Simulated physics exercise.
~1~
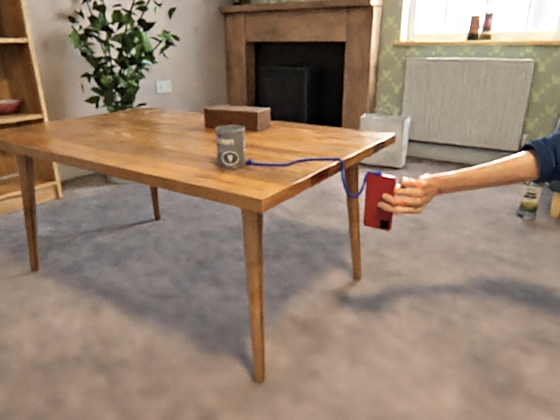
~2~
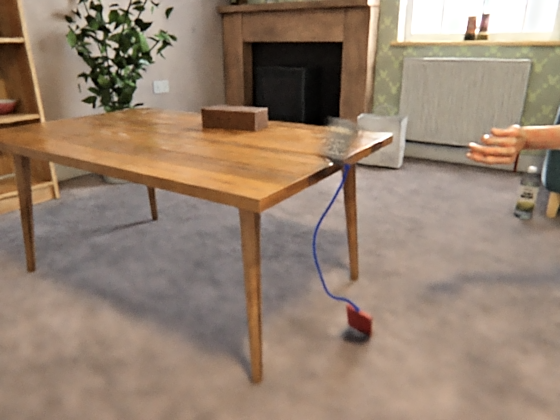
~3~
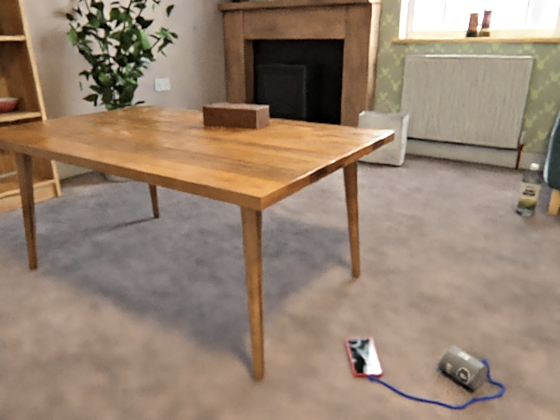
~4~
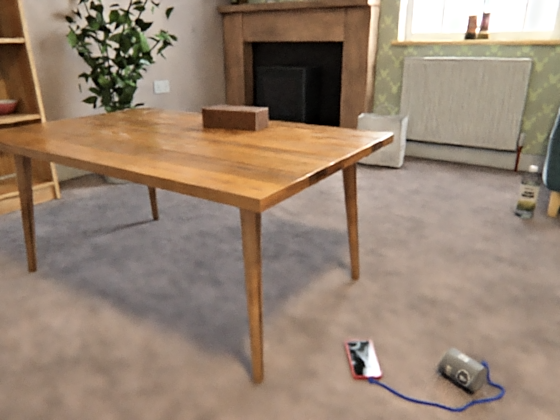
Red phone released by a hand dropping to the carpet, its blue cord dragging a grey cup off the wooden table.
